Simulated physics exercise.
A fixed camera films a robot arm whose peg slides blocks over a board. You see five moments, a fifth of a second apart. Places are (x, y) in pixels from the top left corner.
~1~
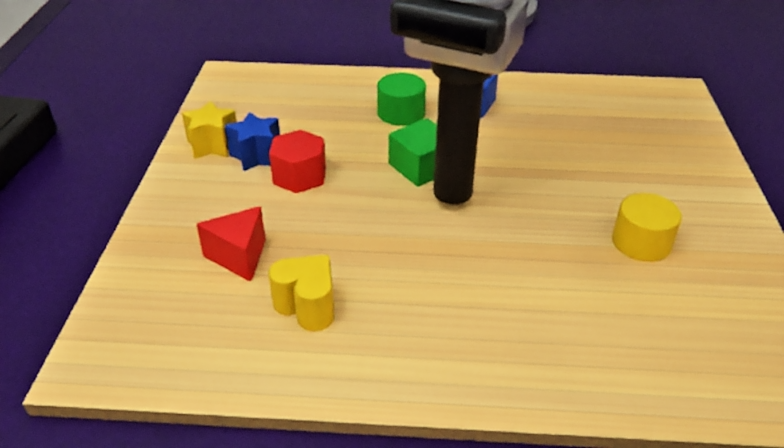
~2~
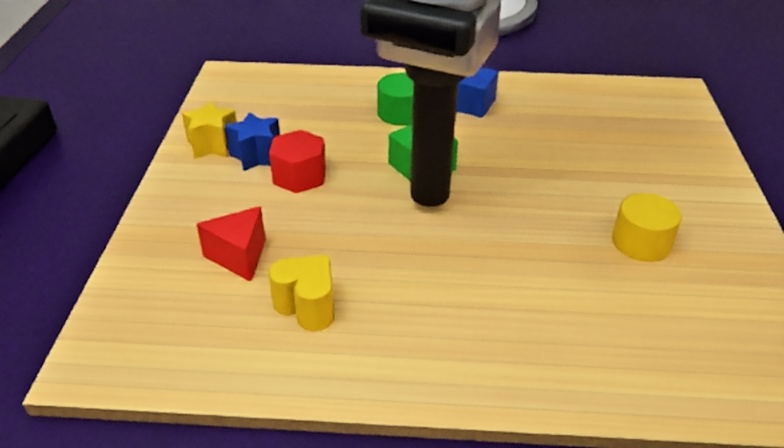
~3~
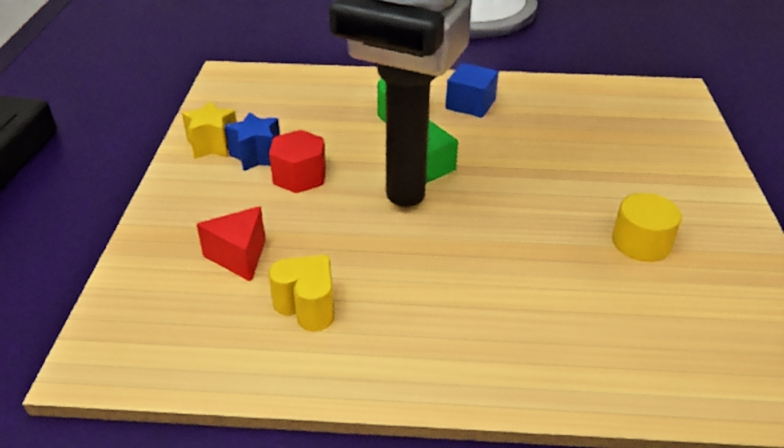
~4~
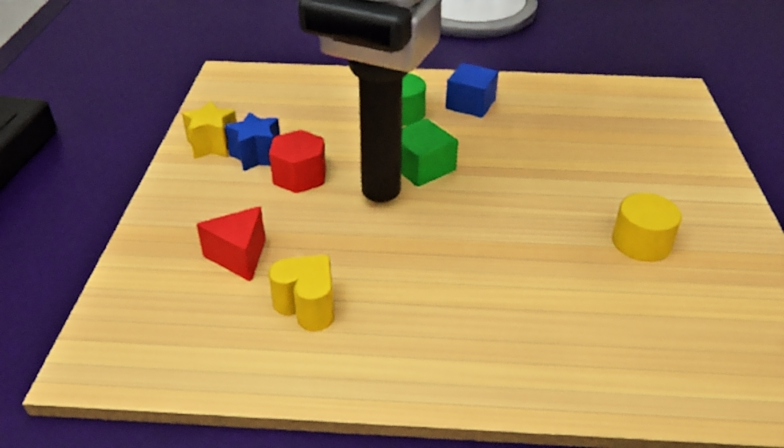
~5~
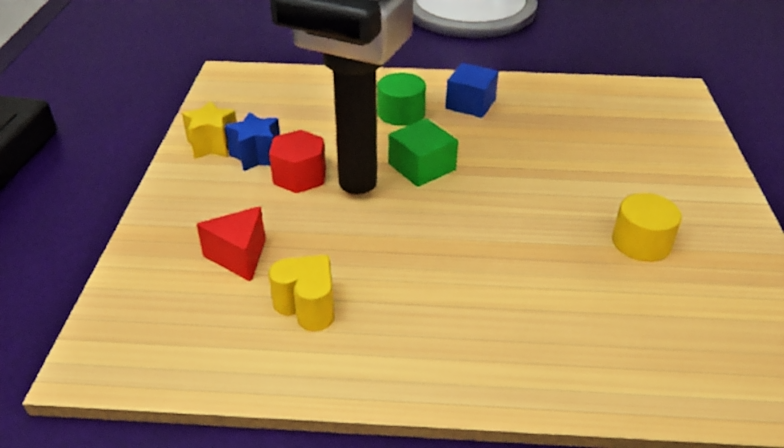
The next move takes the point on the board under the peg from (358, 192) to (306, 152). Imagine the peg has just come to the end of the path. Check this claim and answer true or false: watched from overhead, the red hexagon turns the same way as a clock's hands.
That is false.
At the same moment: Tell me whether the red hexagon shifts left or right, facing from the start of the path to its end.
It will end up to the left.
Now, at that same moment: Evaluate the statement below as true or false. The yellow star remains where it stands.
Verdict: True.
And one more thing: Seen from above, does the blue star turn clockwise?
Yes, that is what happens.
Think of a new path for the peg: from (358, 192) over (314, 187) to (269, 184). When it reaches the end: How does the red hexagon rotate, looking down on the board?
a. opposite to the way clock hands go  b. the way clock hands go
I choose b.
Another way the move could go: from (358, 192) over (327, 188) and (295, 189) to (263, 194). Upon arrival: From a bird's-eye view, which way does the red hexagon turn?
Its rotation is clockwise.
What follows on the original path. Halfway along, peg (330, 162); blue star (245, 123), turned 20° clockwise; red hexagon (282, 142), turned 15° anticlockwise.
At the end, peg (305, 144); yellow star not moved; blue star (241, 124), turned 40° clockwise; red hexagon (270, 142), turned 35° anticlockwise; green square not moved.
